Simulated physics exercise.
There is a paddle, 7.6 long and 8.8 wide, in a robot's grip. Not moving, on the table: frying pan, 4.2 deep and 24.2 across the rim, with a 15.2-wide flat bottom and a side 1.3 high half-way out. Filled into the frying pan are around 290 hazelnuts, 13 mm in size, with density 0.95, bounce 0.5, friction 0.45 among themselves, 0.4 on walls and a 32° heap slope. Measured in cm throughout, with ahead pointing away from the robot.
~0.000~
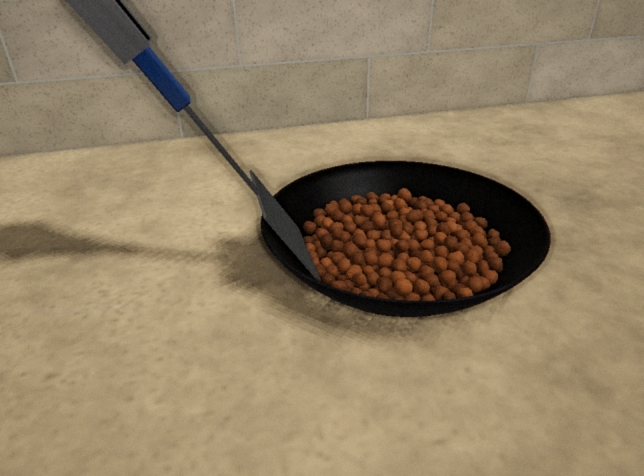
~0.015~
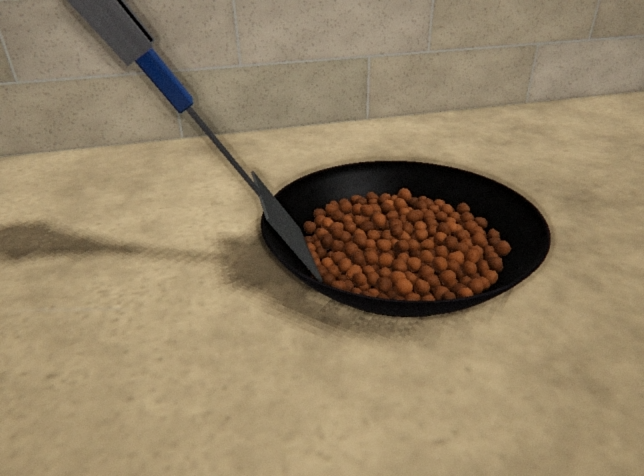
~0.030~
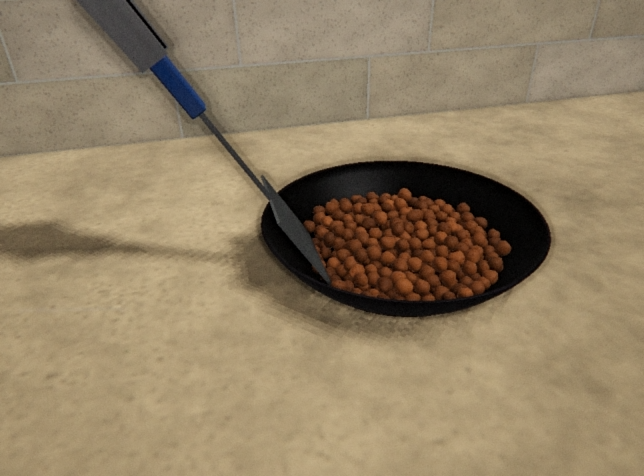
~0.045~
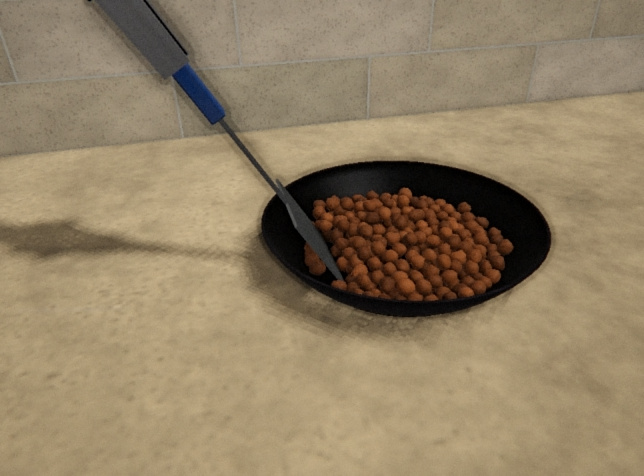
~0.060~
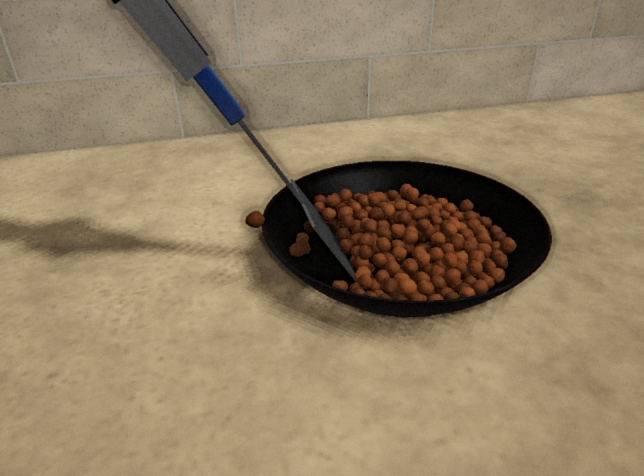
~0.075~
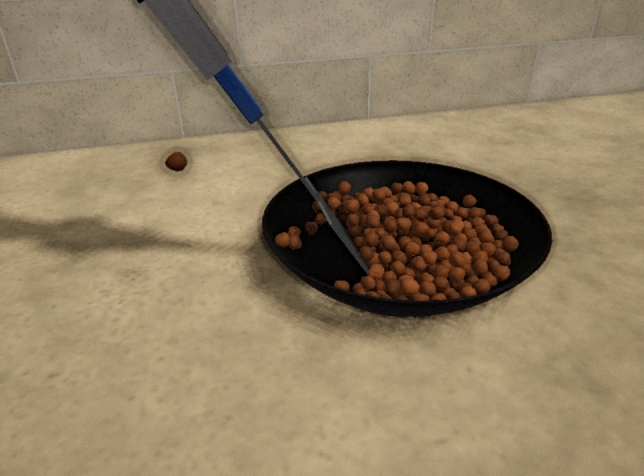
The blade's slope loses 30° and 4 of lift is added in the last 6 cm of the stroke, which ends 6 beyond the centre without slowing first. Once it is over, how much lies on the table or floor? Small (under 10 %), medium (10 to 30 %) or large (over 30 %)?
Medium.
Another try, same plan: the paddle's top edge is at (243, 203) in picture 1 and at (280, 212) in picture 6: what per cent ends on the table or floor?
Roughly 0 %.
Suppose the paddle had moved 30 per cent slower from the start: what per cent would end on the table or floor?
0 per cent, roughly.
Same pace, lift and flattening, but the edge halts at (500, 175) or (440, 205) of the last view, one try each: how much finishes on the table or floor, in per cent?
About 35 and 5 per cent.
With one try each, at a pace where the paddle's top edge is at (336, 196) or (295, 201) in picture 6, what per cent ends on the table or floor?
I'd estimate some 25 and 0 in a hundred.
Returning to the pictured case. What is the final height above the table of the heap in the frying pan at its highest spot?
Close to 5.0 centimetres high.
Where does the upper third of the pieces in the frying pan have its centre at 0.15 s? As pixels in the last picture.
(437, 213).
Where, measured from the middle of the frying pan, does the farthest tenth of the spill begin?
Around 50 centimetres.
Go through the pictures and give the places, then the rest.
Paddle top edge at (257, 192), sloping 59°; upper third of the load around (401, 236), from x 305 to 500, top at y 195; 292 in the frying pan, in the first picture.
Paddle top edge at (259, 193), sloping 59°; upper third of the load around (400, 236), from x 310 to 500, top at y 195, in the second picture.
Paddle top edge at (269, 197), sloping 59°; upper third of the load around (398, 237), from x 310 to 500, top at y 195, in the third picture.
Paddle top edge at (285, 200), sloping 59°; upper third of the load around (393, 232), from x 310 to 505, top at y 195, in the fourth picture.
Paddle top edge at (301, 200), sloping 59°; upper third of the load around (392, 228), from x 255 to 510, top at y 190; 291 in the frying pan, 1 on the blade or in flight, in the fifth picture.
Paddle top edge at (317, 198), sloping 59°; upper third of the load around (397, 225), from x 175 to 510, top at y 160; 291 in the frying pan, 1 on the blade or in flight, in the sixth picture.
By 0.11 s, sloping 58°, highest piece 25 above the table; 291 in the frying pan, 1 on the blade or in flight.
By 0.15 s, sloping 46°, highest piece 36 above the table; 290 in the frying pan, 2 on the blade or in flight.
By 0.37 s, sloping 29°, highest piece 72 above the table; 247 in the frying pan, 41 on the table or floor, 4 on the blade or in flight.
By 1.42 s, sloping 29°, highest piece 5 above the table; 246 in the frying pan, 46 on the table or floor.
Final count, 246 in the frying pan, 46 on the table or floor. That is 16 % on the table or floor.
